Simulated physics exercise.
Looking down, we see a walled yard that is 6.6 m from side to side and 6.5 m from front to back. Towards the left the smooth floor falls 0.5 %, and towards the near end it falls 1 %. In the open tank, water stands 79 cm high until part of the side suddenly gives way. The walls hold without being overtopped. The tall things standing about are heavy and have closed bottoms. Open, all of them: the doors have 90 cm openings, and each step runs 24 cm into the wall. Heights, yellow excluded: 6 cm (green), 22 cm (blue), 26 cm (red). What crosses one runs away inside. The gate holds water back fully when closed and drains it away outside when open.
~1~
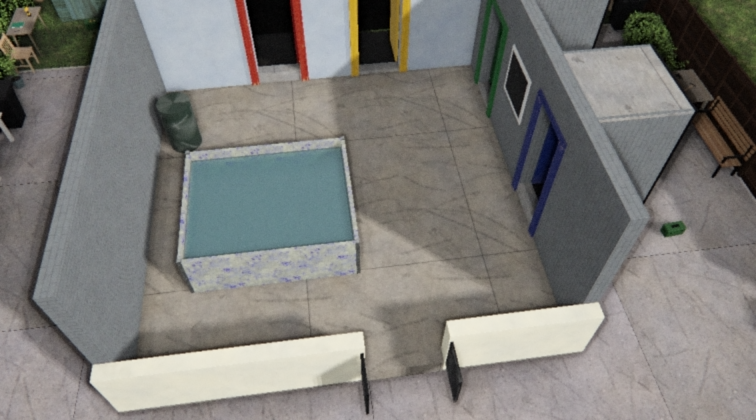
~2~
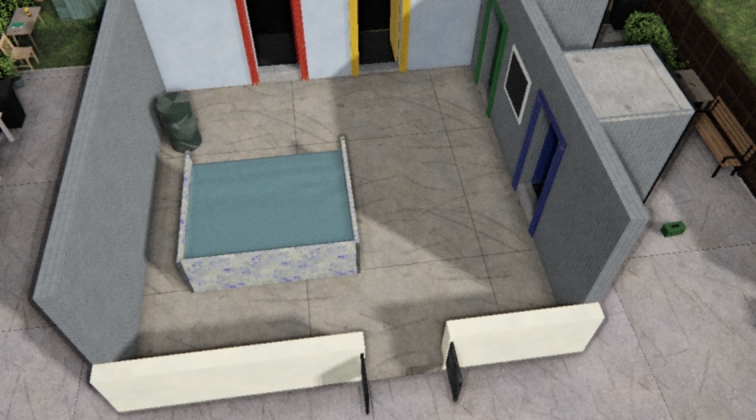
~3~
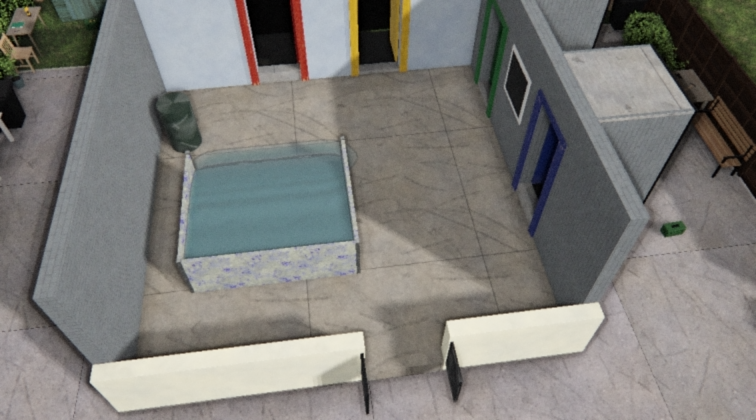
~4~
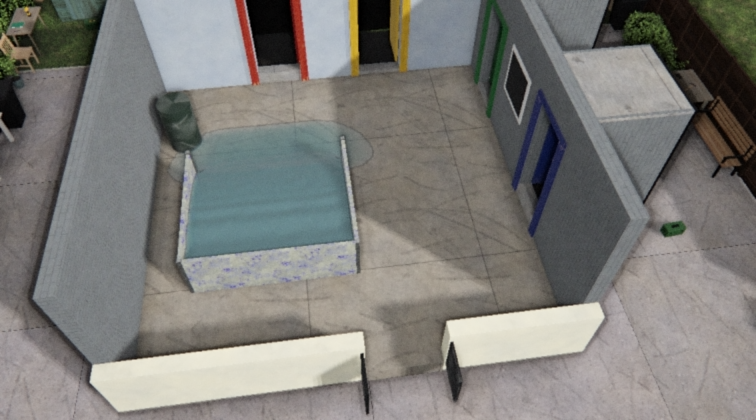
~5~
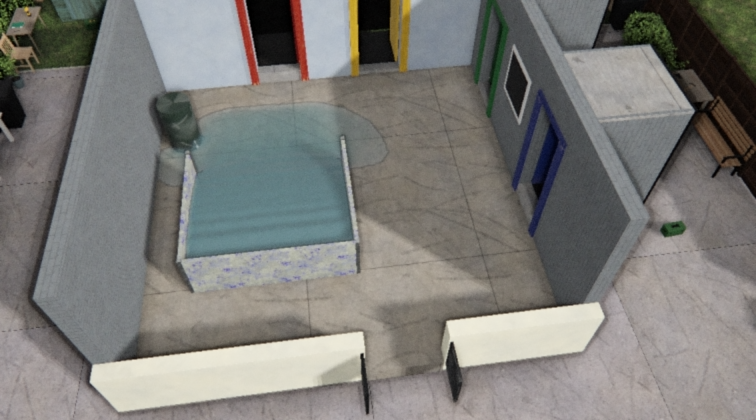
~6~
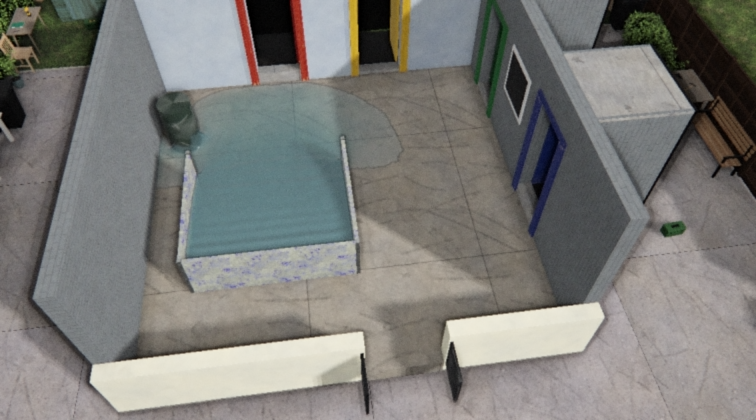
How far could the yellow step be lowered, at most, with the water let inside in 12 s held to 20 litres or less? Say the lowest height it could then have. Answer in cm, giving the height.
It could then stand at about 17 cm.
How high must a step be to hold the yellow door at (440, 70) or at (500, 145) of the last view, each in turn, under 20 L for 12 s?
In turn: About 19 cm, about 12.5 cm.
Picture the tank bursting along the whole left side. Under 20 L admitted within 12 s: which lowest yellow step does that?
Required height: Approx. 8.5 cm.
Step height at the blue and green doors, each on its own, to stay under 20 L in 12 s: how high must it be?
About 7.0 cm at blue and about 23 cm at green.
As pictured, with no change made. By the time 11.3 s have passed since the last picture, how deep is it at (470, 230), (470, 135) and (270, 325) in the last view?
The three readings, in order, are 10, 6 and 12 cm.
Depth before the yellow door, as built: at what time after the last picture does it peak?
Approximately 1.4 s.
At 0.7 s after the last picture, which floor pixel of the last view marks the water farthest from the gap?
(411, 76).
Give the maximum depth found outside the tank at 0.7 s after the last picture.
Roughly 54 cm.
Then, 0.7 s after the last picture water covers 35 % of the floor, deepest (54 cm) near (245, 85); 14 cm at the yellow door, 2 litres in over its 8 cm step.
Then, 2.3 s after the last picture water covers 50 % of the floor, deepest (49 cm) near (181, 132); 16 cm at the yellow door, 69 litres in over its 8 cm step.
Then, 11.3 s after the last picture water covers 100 % of the floor, deepest (20 cm) near (147, 385); 9 cm at the yellow door, 103 litres in over its 8 cm step.
At the yellow door as built, the water peaked near 20 cm, 1.3 s after the last picture.
With a step of 15.5 cm, 27 litres would have come in within the 12 s; with 20.5 cm, 7 litres. So under 20 litres takes about 17 cm.
